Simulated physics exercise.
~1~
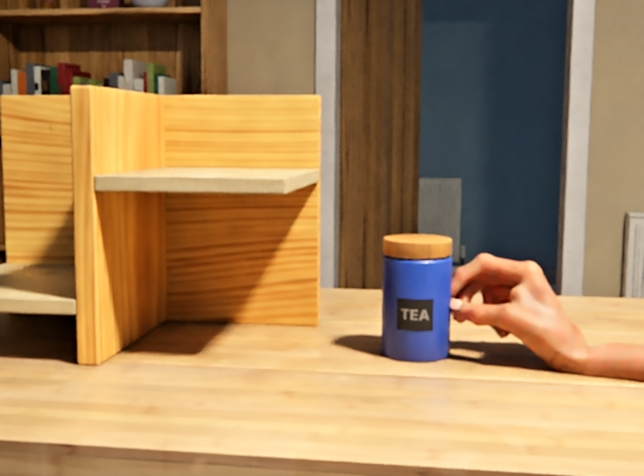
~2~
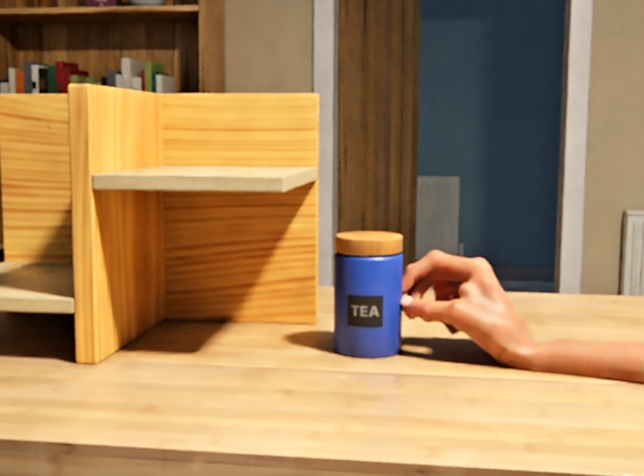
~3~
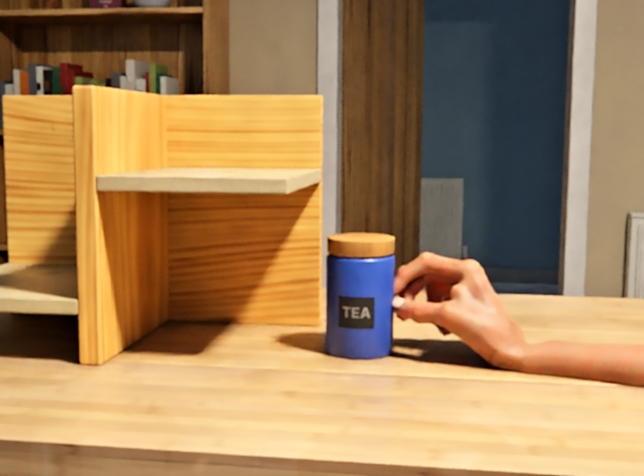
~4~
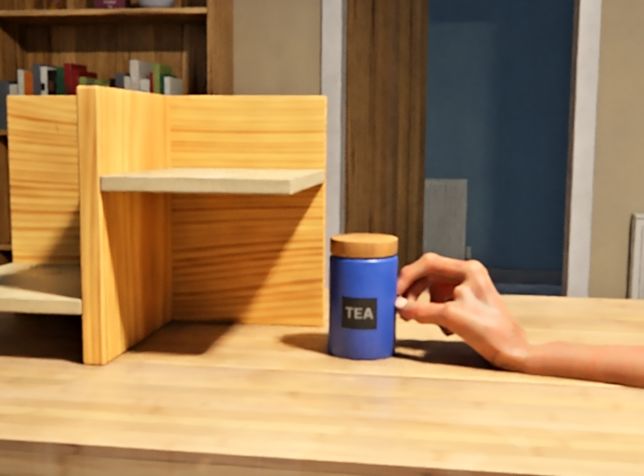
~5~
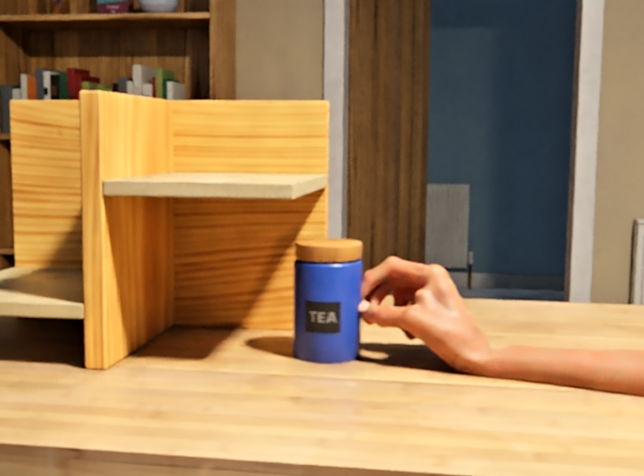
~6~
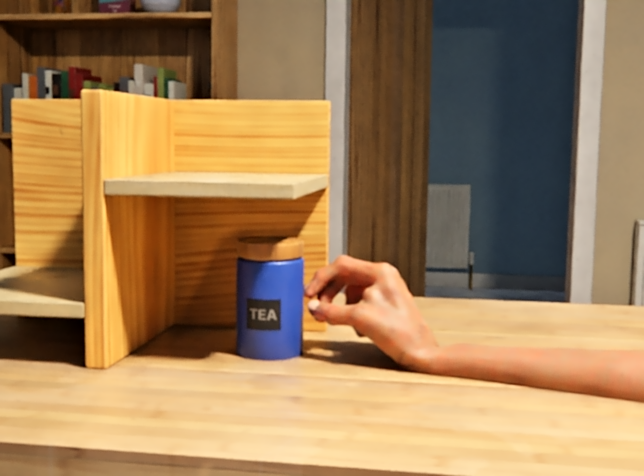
Blue tea jar with a wooden lid being pushed left by a hand across a wooden table, ending upright beneath a low shelf.
